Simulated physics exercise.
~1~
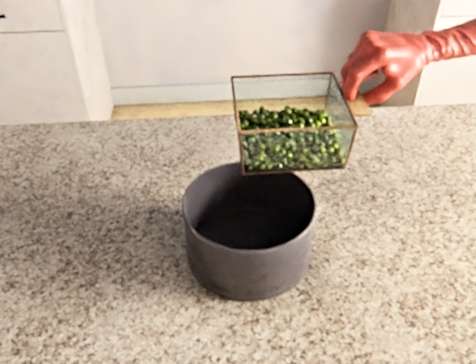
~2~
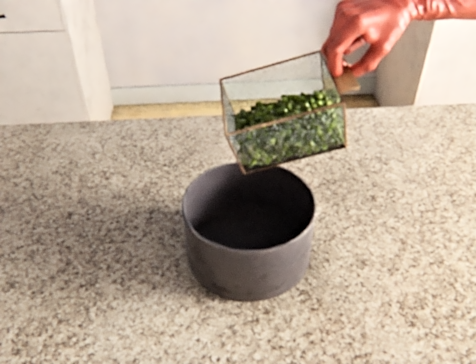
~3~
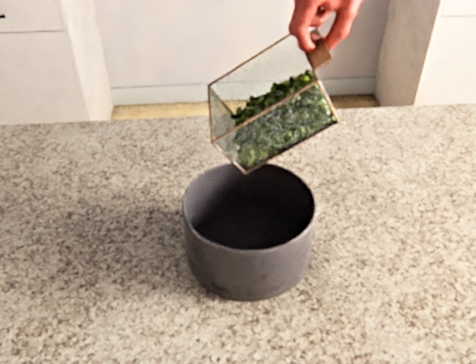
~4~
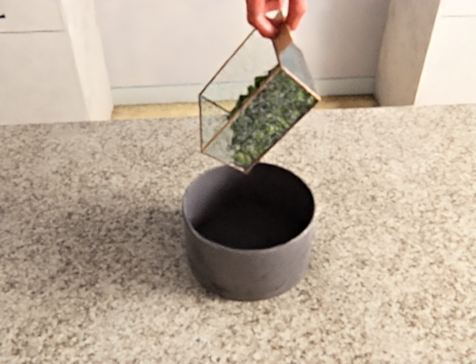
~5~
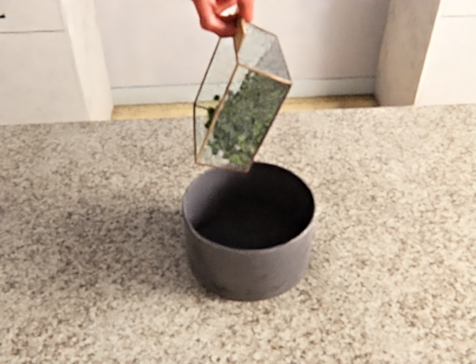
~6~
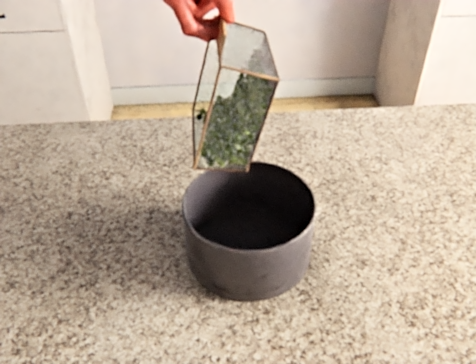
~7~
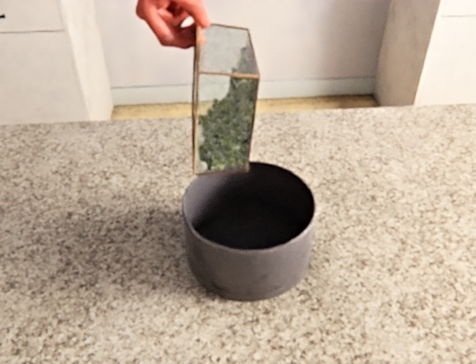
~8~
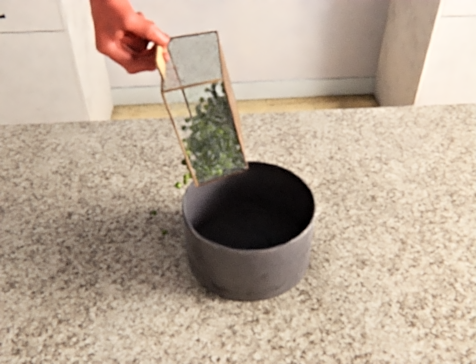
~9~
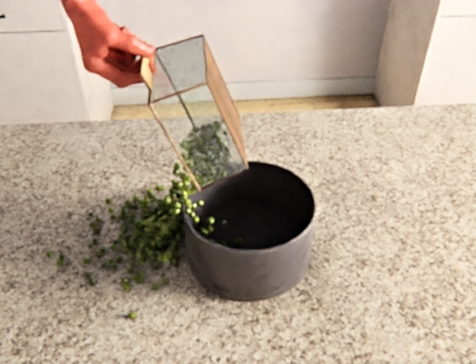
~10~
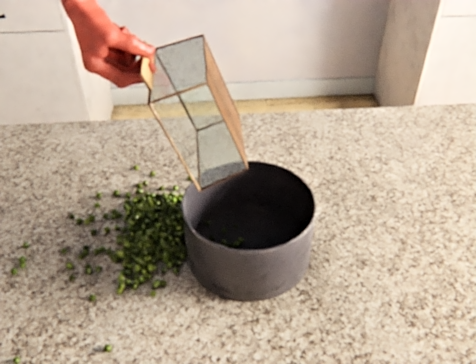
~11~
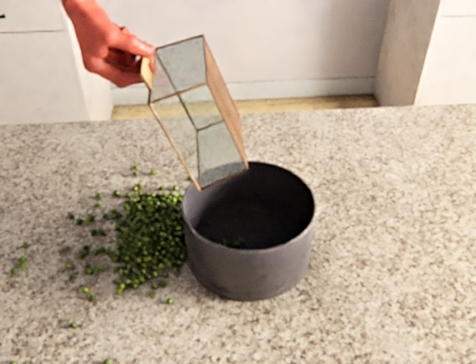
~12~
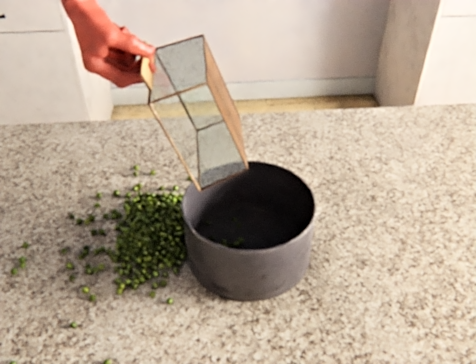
Hand tipping a glass box of small green pieces over a dark pot, most spilling onto the speckled counter at left.
